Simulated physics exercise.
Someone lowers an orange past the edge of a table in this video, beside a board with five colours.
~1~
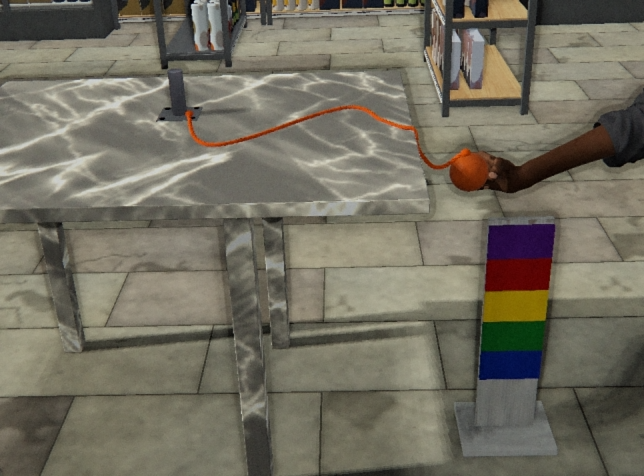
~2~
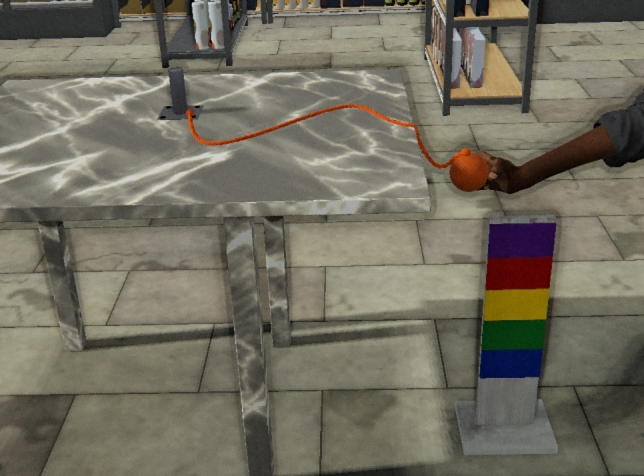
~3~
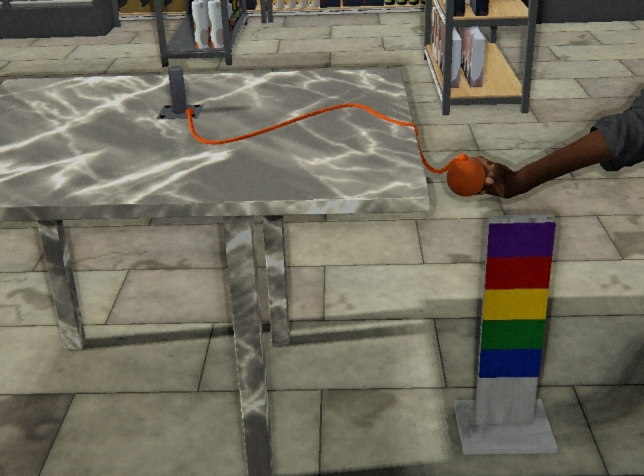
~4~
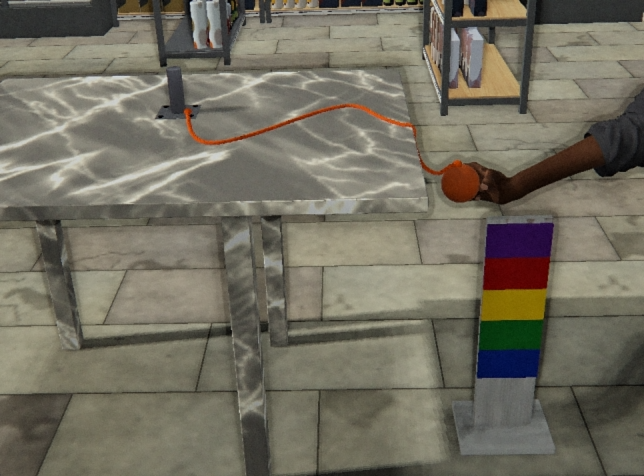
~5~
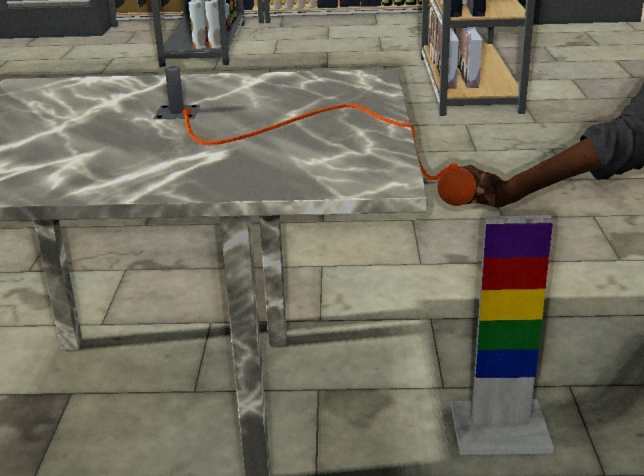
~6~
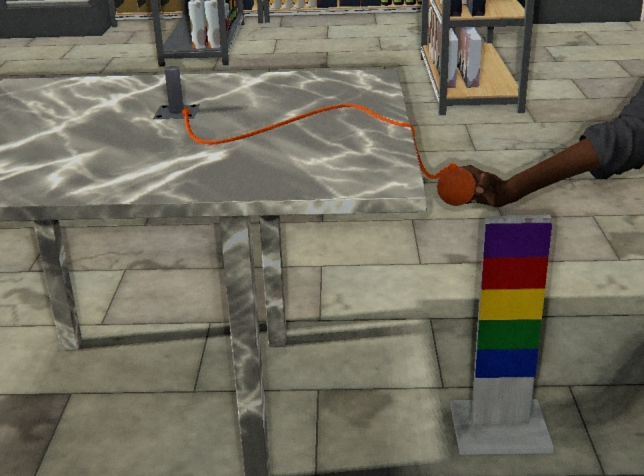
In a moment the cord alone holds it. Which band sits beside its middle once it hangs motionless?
The green band.
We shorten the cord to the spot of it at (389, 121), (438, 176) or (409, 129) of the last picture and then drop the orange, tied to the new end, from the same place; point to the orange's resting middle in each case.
Respectively (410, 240), (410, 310) and (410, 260).
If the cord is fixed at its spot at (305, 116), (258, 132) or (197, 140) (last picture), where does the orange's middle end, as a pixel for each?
Approximately (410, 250), (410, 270) and (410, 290) respectively.
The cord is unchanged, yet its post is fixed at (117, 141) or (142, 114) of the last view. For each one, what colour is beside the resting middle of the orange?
Taking them in turn: Yellow; yellow.
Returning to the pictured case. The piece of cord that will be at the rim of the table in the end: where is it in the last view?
Check around (322, 111) - that's where it is.
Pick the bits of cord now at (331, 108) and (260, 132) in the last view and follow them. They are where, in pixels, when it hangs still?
First one close to (412, 146), second close to (332, 123).
Early on, orange near (448, 305); level with yellow.
Midway, orange near (388, 319); level with green.
Near the end, orange near (415, 330); level with green.
Finally, orange near (406, 330); level with green. Its middle rests at the green band.
